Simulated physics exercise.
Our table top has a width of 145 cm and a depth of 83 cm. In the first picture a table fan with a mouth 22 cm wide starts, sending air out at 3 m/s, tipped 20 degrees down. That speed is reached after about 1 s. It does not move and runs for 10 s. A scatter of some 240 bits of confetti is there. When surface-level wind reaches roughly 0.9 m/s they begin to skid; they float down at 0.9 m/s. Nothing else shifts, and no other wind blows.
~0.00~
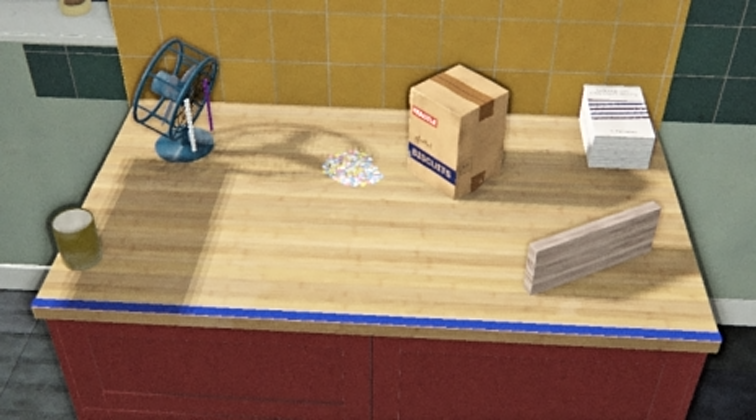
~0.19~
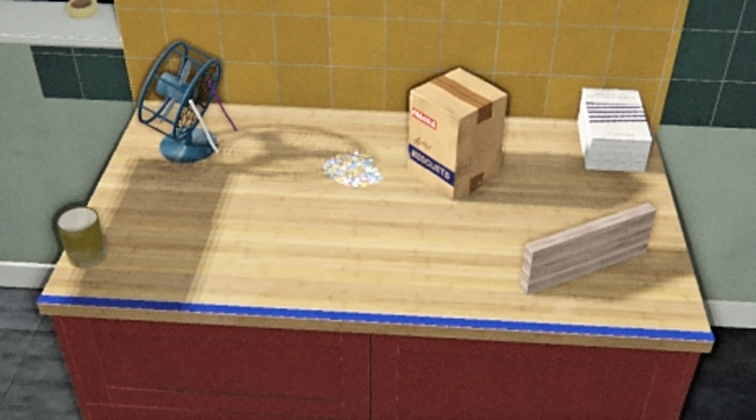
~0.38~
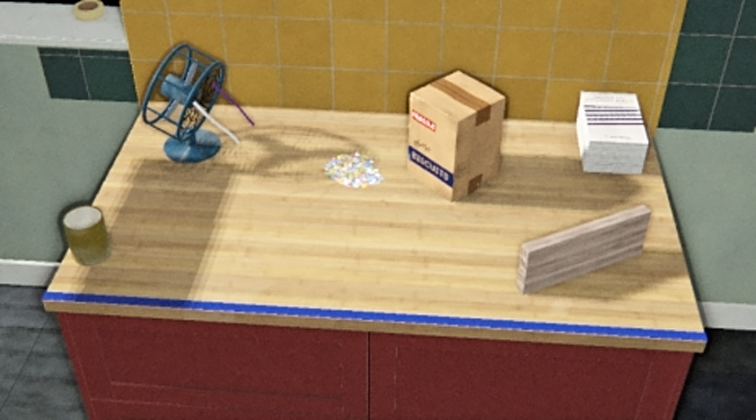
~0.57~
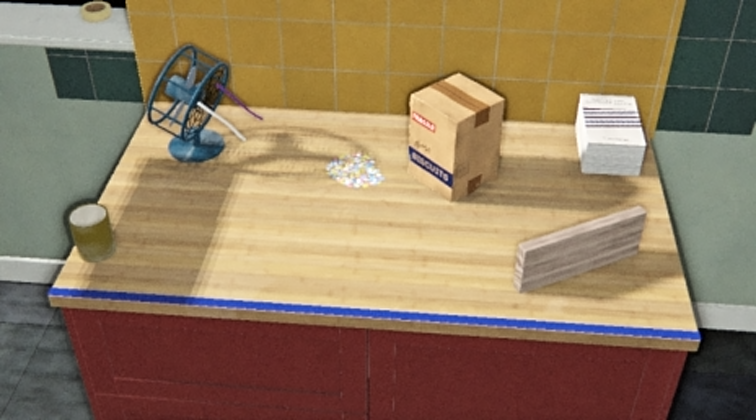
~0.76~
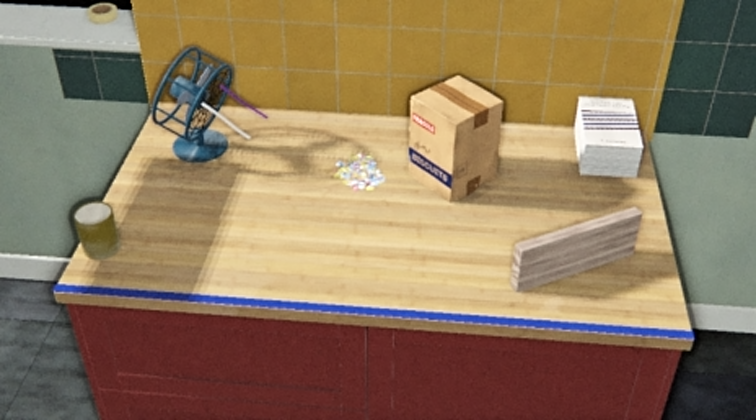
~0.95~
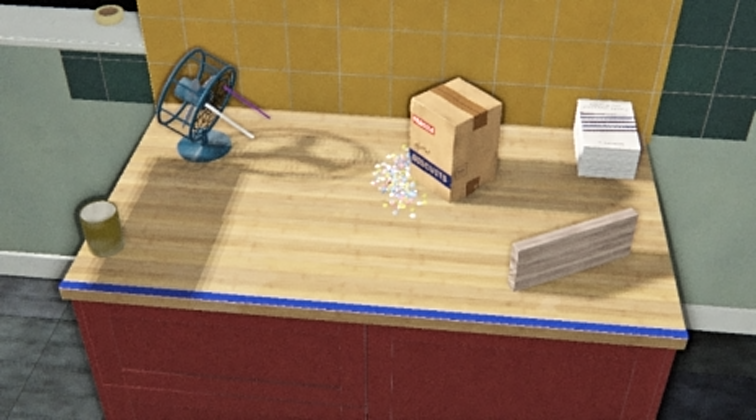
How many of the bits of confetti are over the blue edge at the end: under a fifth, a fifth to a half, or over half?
I'd say under one fifth end up on the far side of the blue edge.
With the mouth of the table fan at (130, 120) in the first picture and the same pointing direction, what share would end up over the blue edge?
Then about 0 %.
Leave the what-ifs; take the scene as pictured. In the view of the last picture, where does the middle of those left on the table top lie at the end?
(571, 135).
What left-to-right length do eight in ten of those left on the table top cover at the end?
Looks like some 20 cm to me.
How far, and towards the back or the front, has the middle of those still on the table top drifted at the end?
It shifted toward the rear by roughly 25 cm.
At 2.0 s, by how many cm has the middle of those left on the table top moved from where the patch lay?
I'd guess near 60 cm.
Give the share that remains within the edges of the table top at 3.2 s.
About 50 per cent remain.
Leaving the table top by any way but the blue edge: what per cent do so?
It comes out at some 60 %.
After 2.0 s, 2 % are over the blue edge; the middle of those still in play is near (564, 228); 24 % have settled or left.
After 3.2 s, 3 % are over the blue edge; the middle of those still in play is near (563, 226); 62 % have settled or left.
After 5.5 s, 3 % are over the blue edge; the middle of those still in play is near (583, 203); 76 % have settled or left.
After 10.0 s, at the end, 3 % are over the blue edge; the middle of those still in play is near (571, 135).
